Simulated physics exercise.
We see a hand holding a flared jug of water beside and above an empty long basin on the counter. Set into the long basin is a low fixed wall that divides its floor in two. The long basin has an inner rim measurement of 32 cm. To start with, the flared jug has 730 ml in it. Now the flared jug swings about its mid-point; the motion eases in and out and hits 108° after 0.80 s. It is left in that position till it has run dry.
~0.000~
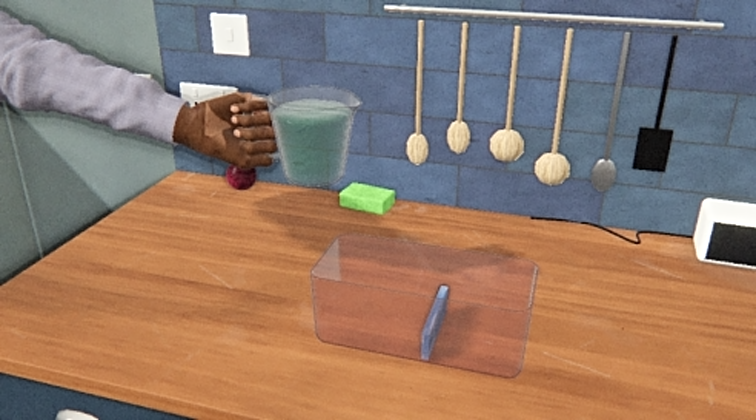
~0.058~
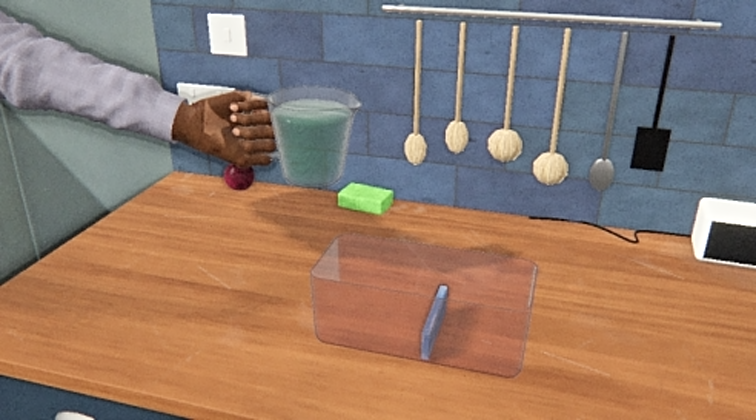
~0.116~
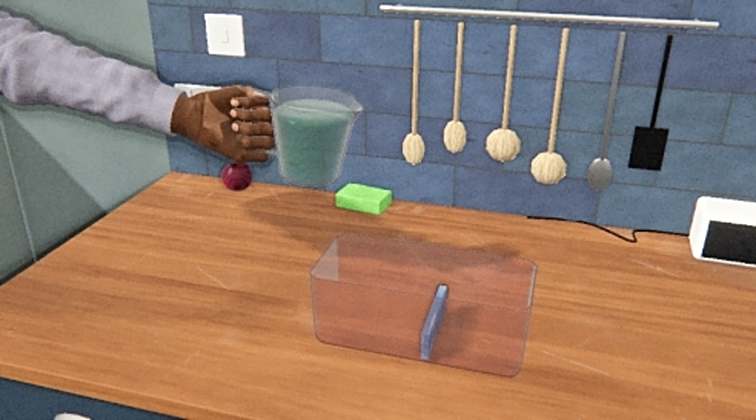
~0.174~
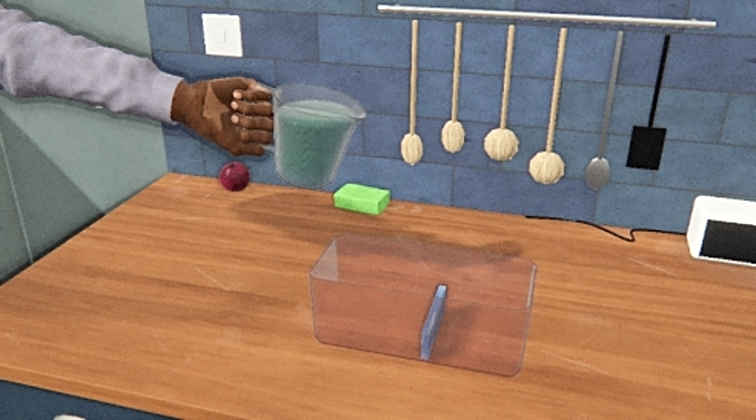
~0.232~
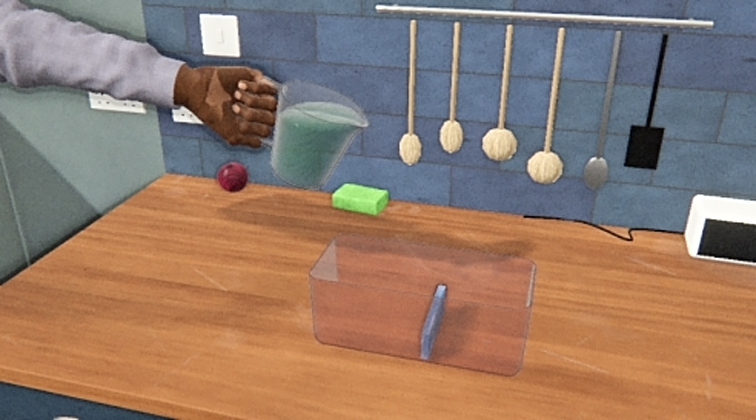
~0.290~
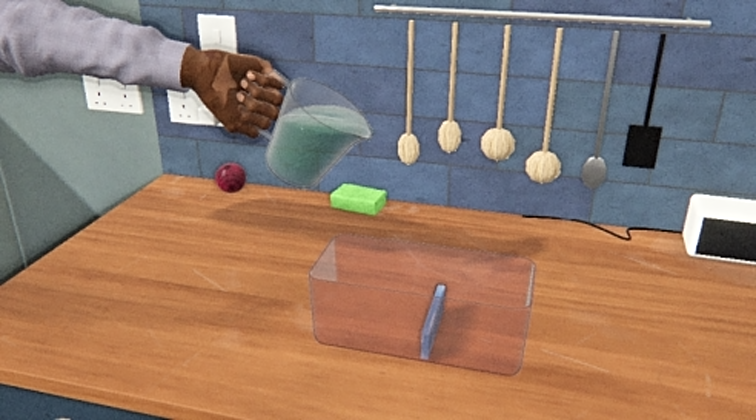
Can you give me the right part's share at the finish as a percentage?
Sure, about 6 percent.
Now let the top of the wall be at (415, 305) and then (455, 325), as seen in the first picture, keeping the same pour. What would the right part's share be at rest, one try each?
The first try gives 35 percent and the second 20 percent.
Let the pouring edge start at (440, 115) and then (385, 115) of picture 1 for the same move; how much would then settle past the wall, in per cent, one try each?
Some 90 and 35 per cent, in that order.
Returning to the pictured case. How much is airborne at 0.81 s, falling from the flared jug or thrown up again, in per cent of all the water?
Something like 18 per cent of the total.
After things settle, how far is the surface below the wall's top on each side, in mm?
About 20 mm left, about 46 mm right.
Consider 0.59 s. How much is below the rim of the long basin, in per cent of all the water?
About 18%.
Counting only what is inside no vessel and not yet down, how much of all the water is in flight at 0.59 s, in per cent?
I'd say close to 32 per cent.
By 0.59 s the tilt is 91° and 50 per cent is still to pour, 17 is left of the wall and 1 right of it.
By 0.81 s the tilt is 108° and 7 per cent is still to pour, 73 is left of the wall and 2 right of it.
By 1.05 s the tilt is 108° and 0 per cent is still to pour, 86 is left of the wall and 5 right of it.
By 1.30 s the tilt is 108° and 0 per cent is still to pour, 86 is left of the wall and 6 right of it.
At rest 86 per cent lies left of the wall, 6 right of it and 7 outside.
